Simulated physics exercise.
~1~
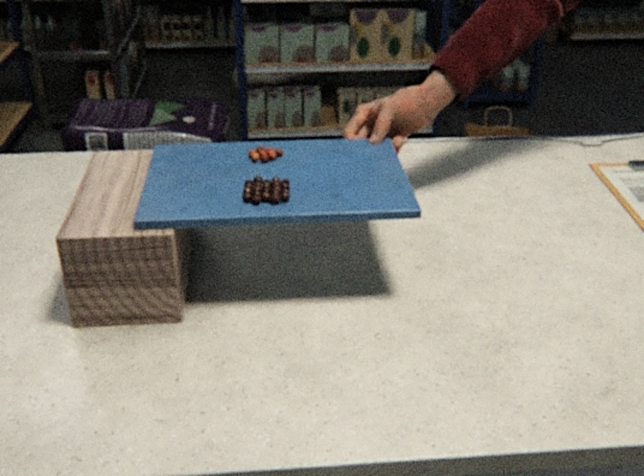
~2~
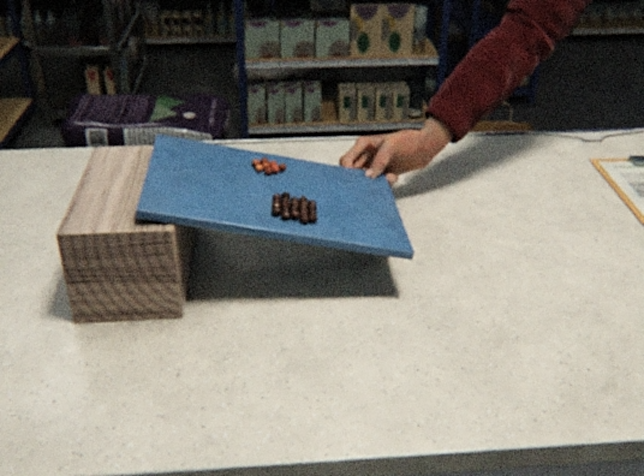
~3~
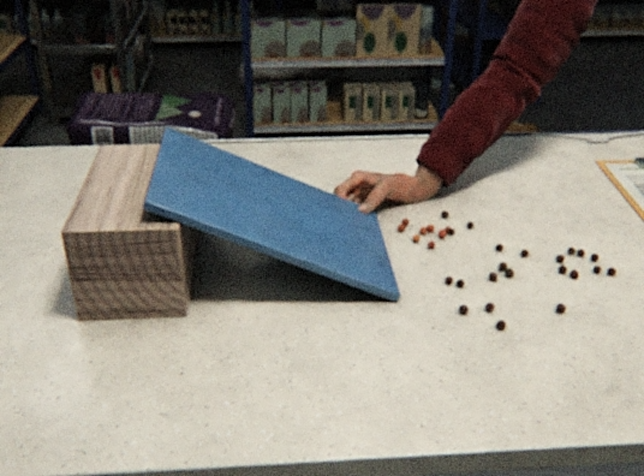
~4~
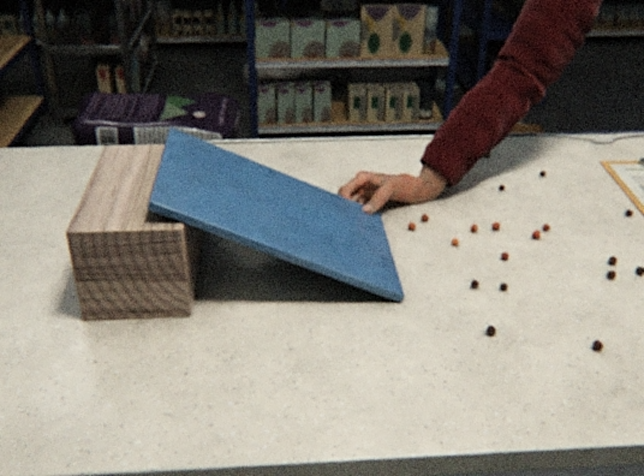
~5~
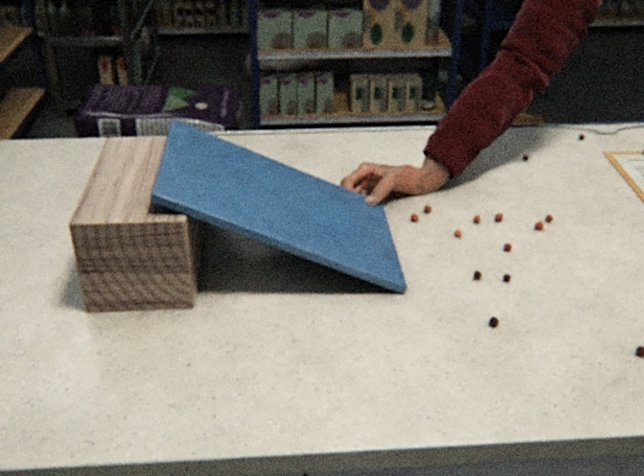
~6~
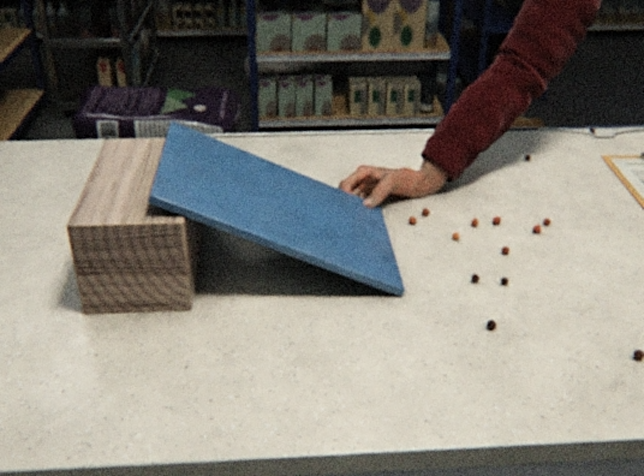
A hand lowering a blue board's end to the counter, small dark and reddish beads rolling off rightward, the dark ones scattering farther.
